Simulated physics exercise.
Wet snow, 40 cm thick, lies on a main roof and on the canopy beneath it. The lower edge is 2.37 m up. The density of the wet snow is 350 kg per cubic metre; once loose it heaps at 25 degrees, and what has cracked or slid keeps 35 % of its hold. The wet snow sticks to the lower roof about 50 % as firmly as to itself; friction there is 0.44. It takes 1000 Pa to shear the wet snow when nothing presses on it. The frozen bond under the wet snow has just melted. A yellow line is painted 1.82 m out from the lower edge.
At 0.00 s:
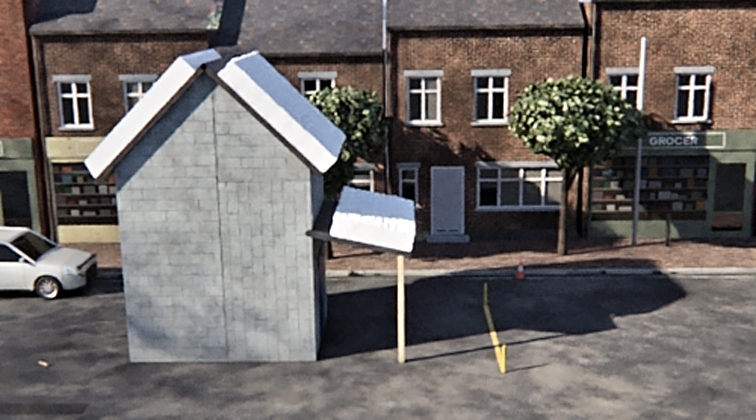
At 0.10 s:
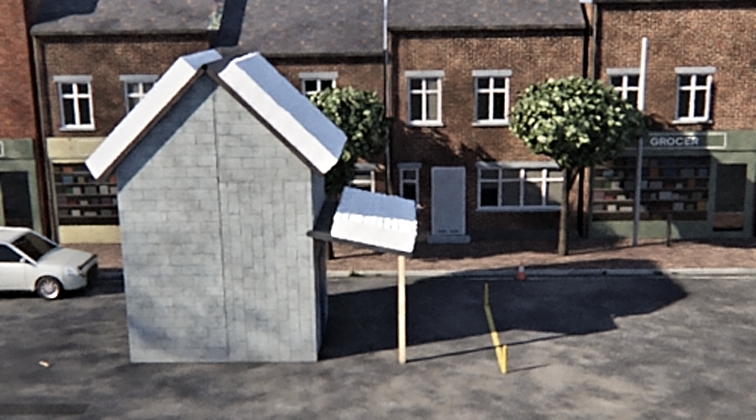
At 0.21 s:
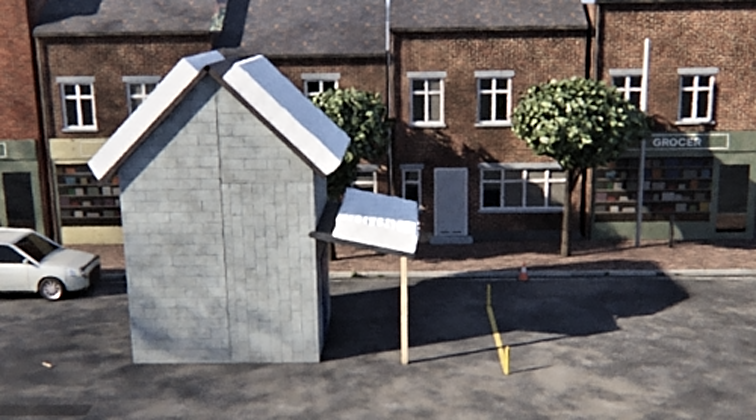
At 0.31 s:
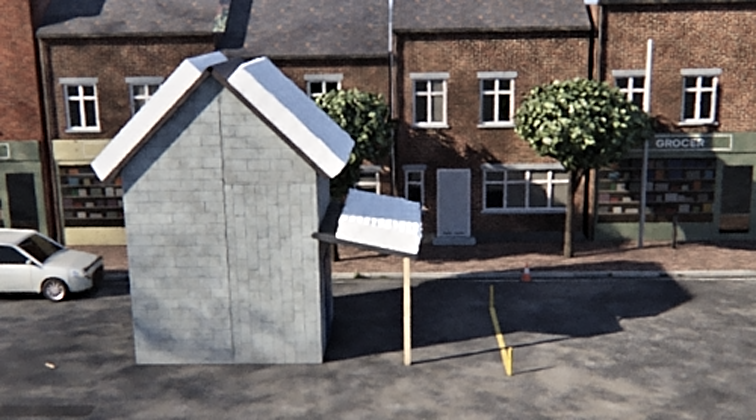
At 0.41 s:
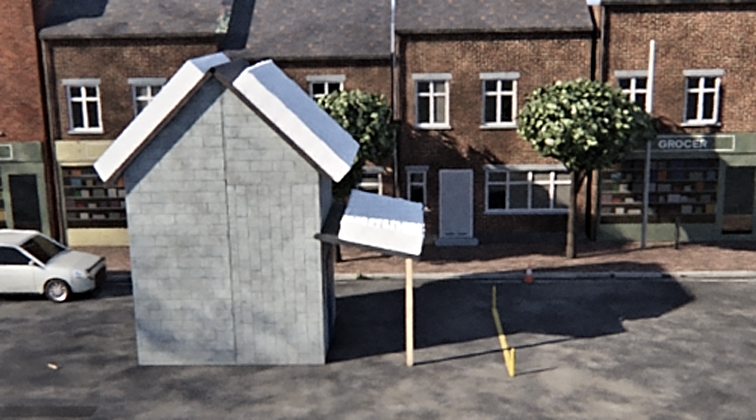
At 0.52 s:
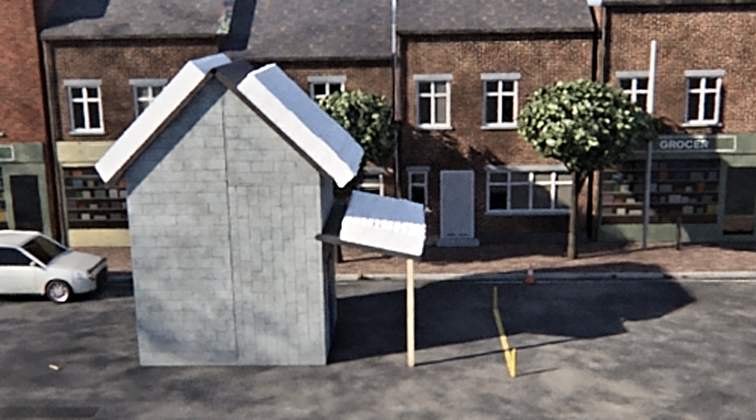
In this clip, white snow lies on the gabled roof of a grey block building and on a lower canopy beside a street; the right-hand roof layer slides slightly down the slope, while the canopy snow shows no clear sliding.
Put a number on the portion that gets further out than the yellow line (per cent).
It comes to some 5 %.
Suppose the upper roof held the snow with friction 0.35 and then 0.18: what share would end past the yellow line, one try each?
In turn about 20 %, 30 %.
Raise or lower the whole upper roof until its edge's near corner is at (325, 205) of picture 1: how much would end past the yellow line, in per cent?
In that case some 0 per cent.
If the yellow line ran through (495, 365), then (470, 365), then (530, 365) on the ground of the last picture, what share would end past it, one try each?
In turn about 9 %, 18 %, 2 %.
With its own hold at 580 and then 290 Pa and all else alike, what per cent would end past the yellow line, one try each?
In turn about 20 %, 35 %.
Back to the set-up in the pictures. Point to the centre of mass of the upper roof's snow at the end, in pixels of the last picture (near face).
Near (423, 288).
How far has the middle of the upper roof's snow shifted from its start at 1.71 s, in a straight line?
Some 2.4 m.
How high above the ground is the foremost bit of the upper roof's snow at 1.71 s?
Roughly 2.8 m.
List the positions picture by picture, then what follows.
Leading edge of the wet snow at (324, 161), in the first frame.
Leading edge of the wet snow at (325, 152), its middle shifted 10 mm, in the second frame.
Leading edge of the wet snow at (328, 150), its middle shifted 3.9 cm, 1 % of it past the upper edge, in one piece, in the third frame.
Leading edge of the wet snow at (333, 155), its middle shifted 8.9 cm, 3 % of it past the upper edge, in one piece, in the fourth frame.
Leading edge of the wet snow at (338, 169), its middle shifted 16 cm, 6 % of it past the upper edge, in one piece, in the fifth frame.
Leading edge of the wet snow at (344, 170), its middle shifted 26 cm, 10 % of it past the upper edge, cracking, in the sixth frame.
After 1.06 s, none is below the lower edge and 0 % is past the line.
After 1.71 s, none is below the lower edge and 0 % is past the line.
After 2.35 s, 20 % is below the lower edge and 0 % is past the line.
After 3.00 s, 40 % is below the lower edge and 5 % is past the line.
After 4.50 s, at the end, 42 % is below the lower edge and 5 % is past the line.
